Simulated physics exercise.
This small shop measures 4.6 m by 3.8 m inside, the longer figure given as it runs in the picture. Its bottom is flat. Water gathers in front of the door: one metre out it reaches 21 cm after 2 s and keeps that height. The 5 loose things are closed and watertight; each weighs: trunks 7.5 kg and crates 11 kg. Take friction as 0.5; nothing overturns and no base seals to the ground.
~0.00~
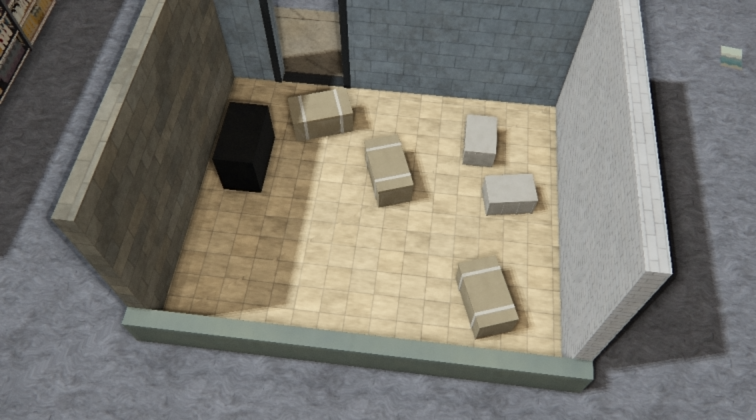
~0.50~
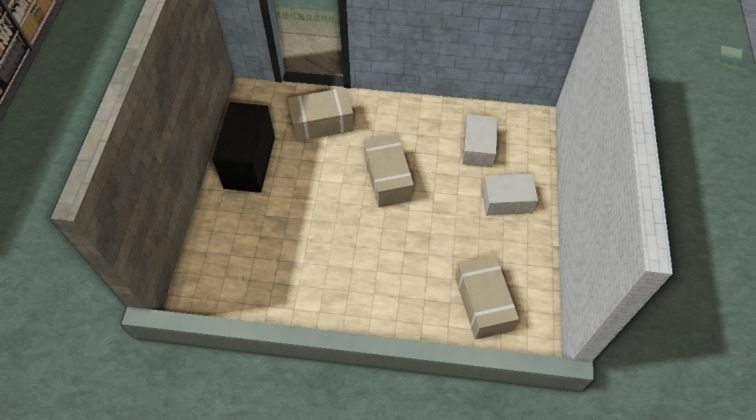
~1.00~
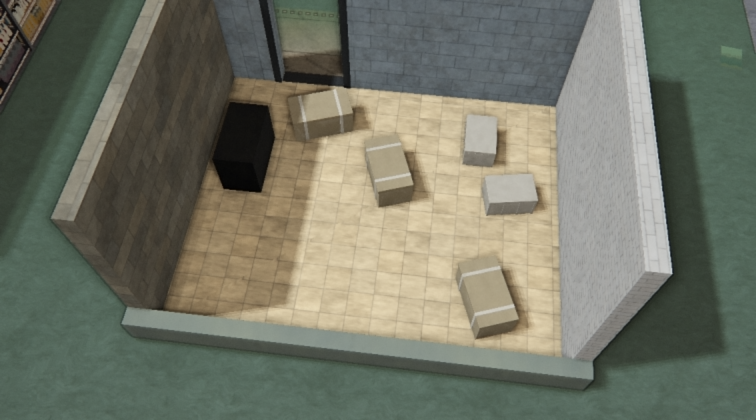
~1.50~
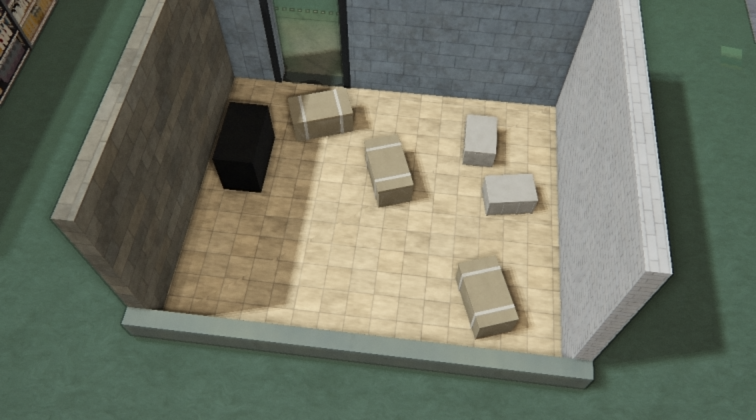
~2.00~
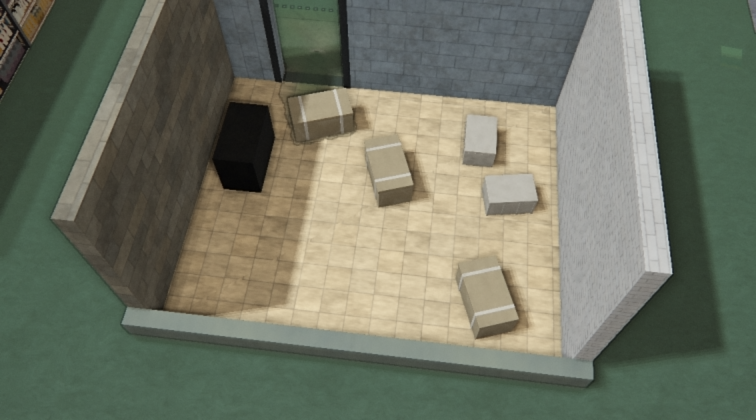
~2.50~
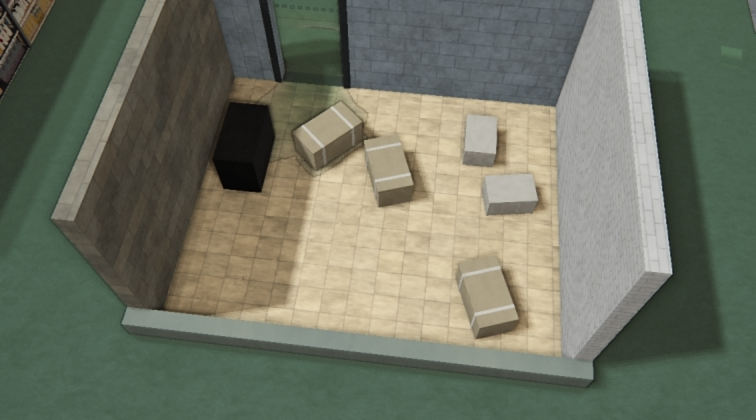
The video shows greenish water covering the grey ground around a small walled room, then spreading inside through the doorway. The strapped trunk nearest the door turns and shifts slightly into the room, while the other boxes stay still.
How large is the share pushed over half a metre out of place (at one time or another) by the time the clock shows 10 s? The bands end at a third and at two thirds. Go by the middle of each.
It is one to two thirds.
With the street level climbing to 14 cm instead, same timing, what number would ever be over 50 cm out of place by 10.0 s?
Then 1.
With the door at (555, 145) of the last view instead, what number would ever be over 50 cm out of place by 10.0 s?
Then 3.
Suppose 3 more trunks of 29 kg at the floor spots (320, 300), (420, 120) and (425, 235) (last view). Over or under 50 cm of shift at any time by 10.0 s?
In turn: More, less, short of it.
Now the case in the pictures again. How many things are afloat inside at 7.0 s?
I count 2.
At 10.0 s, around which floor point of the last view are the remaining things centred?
Near (493, 207).
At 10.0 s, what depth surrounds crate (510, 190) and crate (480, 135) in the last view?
About 5 and 3 cm.
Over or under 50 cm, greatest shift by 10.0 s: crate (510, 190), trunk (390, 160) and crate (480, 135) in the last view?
In turn: Under, over, under.
After 3.5 s 1 of 5 are over 50 cm from their spots; 1 afloat.
After 4.5 s 2 of 5 are over 50 cm from their spots; 0 afloat.
After 7.0 s 2 of 5 are over 50 cm from their spots; 2 afloat.
After 10.0 s 3 of 5 are over 50 cm from their spots, and 3 have been at some point; 4 afloat.
